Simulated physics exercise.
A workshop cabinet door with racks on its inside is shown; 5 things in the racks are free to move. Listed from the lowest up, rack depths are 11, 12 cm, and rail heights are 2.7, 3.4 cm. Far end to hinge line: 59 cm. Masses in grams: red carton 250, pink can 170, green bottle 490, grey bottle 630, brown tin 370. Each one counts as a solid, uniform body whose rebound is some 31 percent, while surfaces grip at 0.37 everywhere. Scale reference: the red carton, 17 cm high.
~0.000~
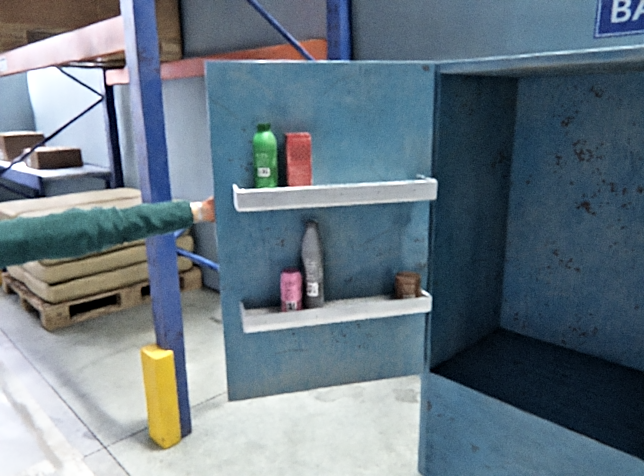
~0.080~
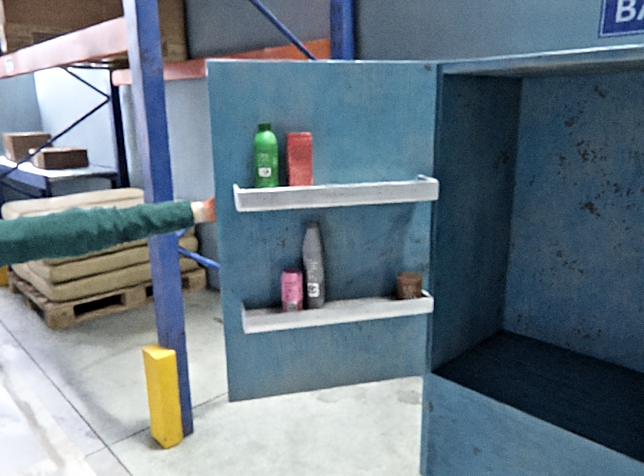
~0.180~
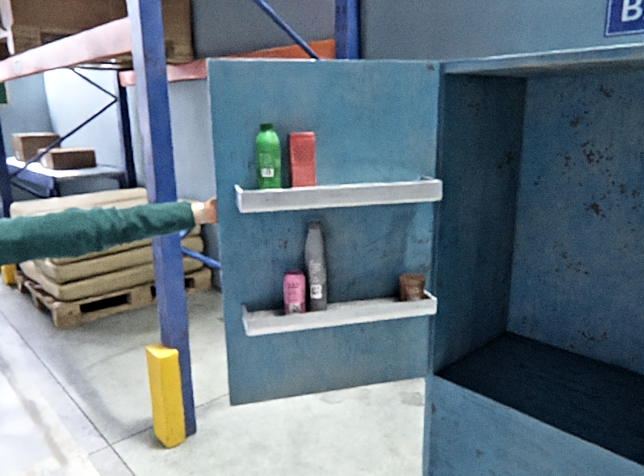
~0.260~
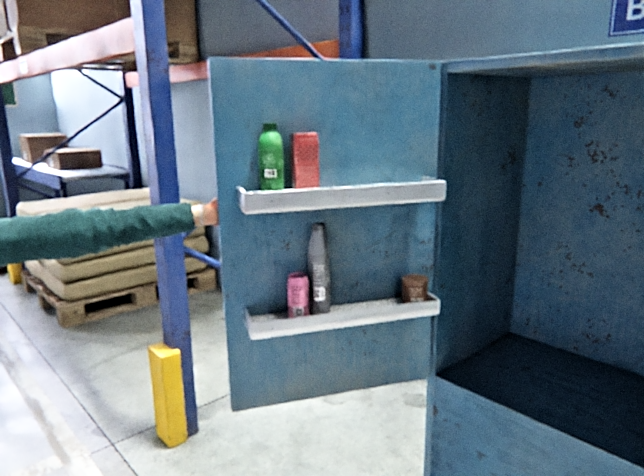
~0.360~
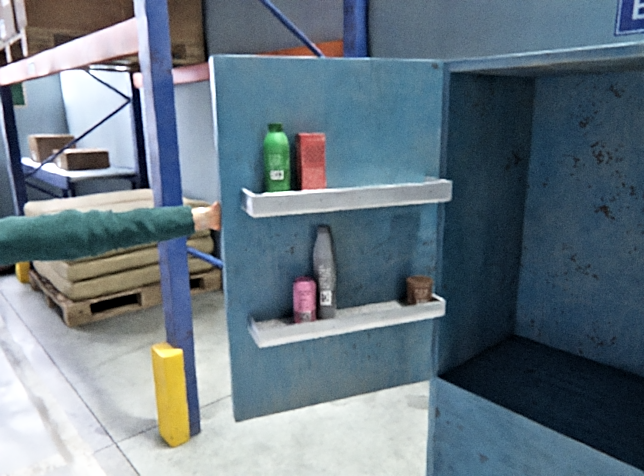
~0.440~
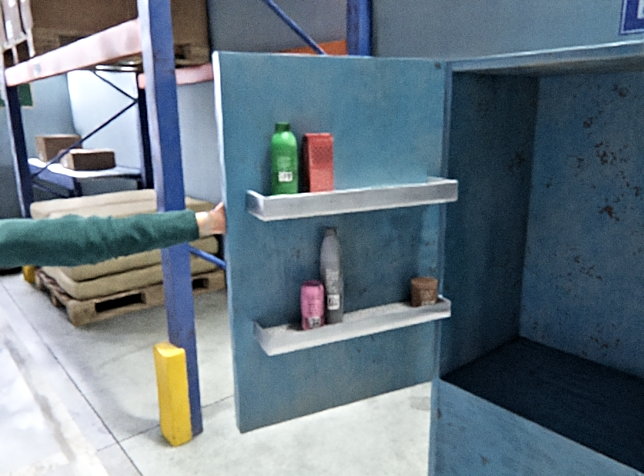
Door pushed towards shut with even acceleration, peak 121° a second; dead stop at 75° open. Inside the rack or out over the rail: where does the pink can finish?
Out over the rail.
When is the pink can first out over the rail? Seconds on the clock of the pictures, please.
Around 1.2 seconds.
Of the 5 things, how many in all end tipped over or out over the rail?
Total count: 4.
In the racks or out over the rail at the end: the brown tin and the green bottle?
The brown tin is kept in bounds, the green bottle is not kept in bounds.
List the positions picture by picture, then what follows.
In the first picture, open by 120°; pink can (292, 293); red carton (298, 165).
In the second picture, open by 120°; grey bottle (314, 266); brown tin (409, 289).
In the third picture, open by 118°; red carton (302, 165); green bottle (268, 161).
In the fourth picture, open by 115°; grey bottle (319, 269); brown tin (415, 291).
In the fifth picture, open by 110°; red carton (311, 167); green bottle (277, 163).
In the sixth picture, open by 105°; pink can (313, 307); grey bottle (331, 276).
By 1.04 s, open by 75°; red carton, green bottle and grey bottle now out over the rail; pink can on its side near (408, 337).
By 1.34 s, open by 75°; pink can now out over the rail.
By 1.54 s, open by 75°.
When it is over (1.8 s), out over the rail, red carton, pink can, green bottle and grey bottle; the last one within 5 cm of the start.
